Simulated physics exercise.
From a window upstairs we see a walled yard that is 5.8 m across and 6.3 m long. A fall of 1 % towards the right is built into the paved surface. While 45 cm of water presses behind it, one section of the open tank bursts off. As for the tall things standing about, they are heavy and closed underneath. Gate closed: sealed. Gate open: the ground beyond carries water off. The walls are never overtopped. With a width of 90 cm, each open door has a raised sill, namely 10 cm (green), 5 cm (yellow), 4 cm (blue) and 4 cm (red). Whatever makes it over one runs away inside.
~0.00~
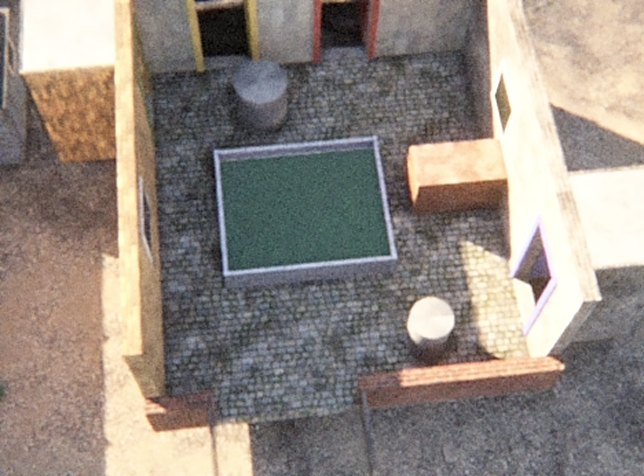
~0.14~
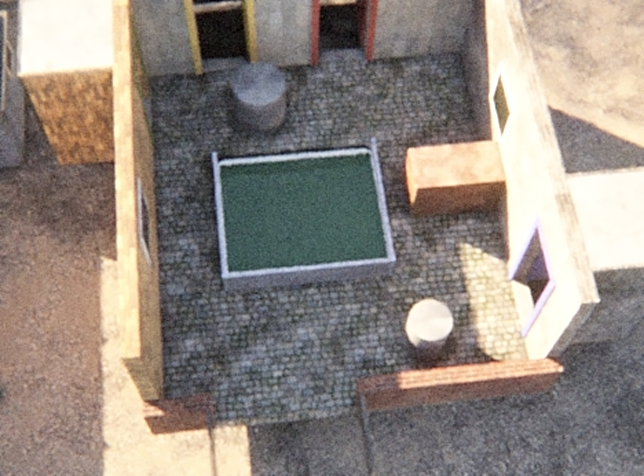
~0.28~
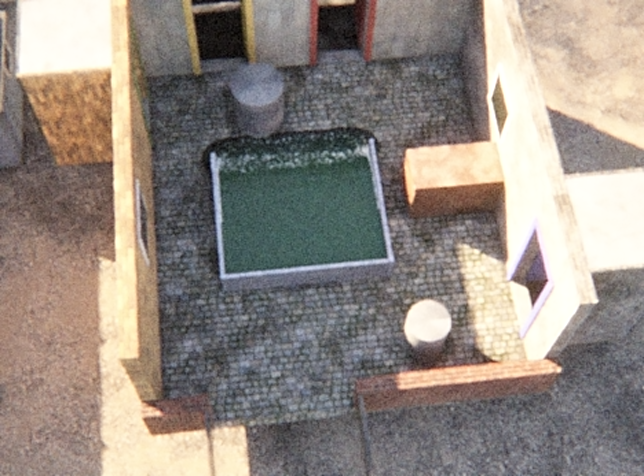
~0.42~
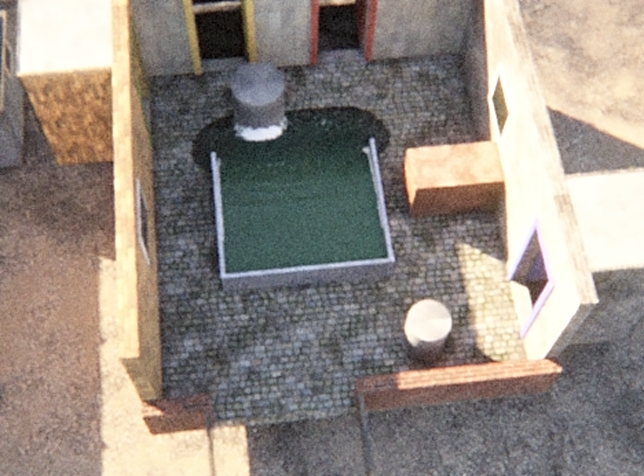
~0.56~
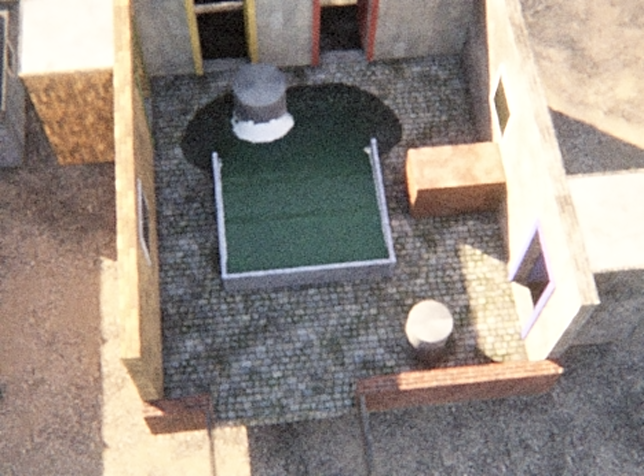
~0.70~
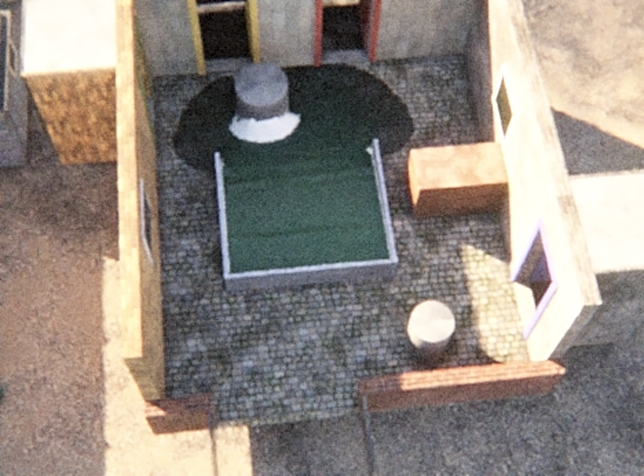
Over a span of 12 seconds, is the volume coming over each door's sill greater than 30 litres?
At the end, the green door lets in a larger amount than the limit. The yellow door lets in a larger amount than the limit. The blue door lets in a smaller amount than the limit. The red door lets in a larger amount than the limit.
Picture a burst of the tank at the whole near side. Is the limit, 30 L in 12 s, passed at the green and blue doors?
Result against the limit at green: Limit held; result at blue: Limit broken.
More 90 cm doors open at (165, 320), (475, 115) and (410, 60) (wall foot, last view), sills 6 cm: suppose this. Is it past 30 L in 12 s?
The first one doesn't reach it, the second one exceeds it, and the third one exceeds it.
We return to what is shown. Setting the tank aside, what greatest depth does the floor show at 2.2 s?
About 28 cm at most.
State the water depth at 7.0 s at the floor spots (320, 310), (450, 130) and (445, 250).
Reading - approx. 0 / 13 / 1 cm.
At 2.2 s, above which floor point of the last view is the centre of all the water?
The water is centred near (299, 154).
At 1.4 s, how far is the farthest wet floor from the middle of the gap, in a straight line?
I'd say close to 3.2 m.
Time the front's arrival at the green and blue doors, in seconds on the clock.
Green = 1.3 s, blue = 8.0 s.
After 1.4 s water covers 30 % of the floor and is deepest (32 cm) near (269, 144); green door 4 cm at the sill, 0 L in, yellow door 8 cm at the sill, 8 L in, blue door not reached, red door 17 cm at the sill, 41 L in.
After 2.2 s water covers 35 % of the floor and is deepest (28 cm) near (367, 62); green door 20 cm at the sill, 10 L in, yellow door 9 cm at the sill, 23 L in, blue door not reached, red door 24 cm at the sill, 163 L in.
After 3.5 s water covers 45 % of the floor and is deepest (28 cm) near (453, 56); green door 18 cm at the sill, 61 L in, yellow door 13 cm at the sill, 53 L in, blue door not reached, red door 17 cm at the sill, 317 L in.
After 7.0 s water covers 70 % of the floor and is deepest (15 cm) near (385, 170); green door 5 cm at the sill, 89 L in, yellow door 8 cm at the sill, 127 L in, blue door not reached, red door 12 cm at the sill, 451 L in.
After 12.0 s water covers 85 % of the floor and is deepest (12 cm) near (484, 153); green door 4 cm at the sill, 89 L in, yellow door 5 cm at the sill, 136 L in, blue door 4 cm at the sill, 0 L in, red door 8 cm at the sill, 561 L in.
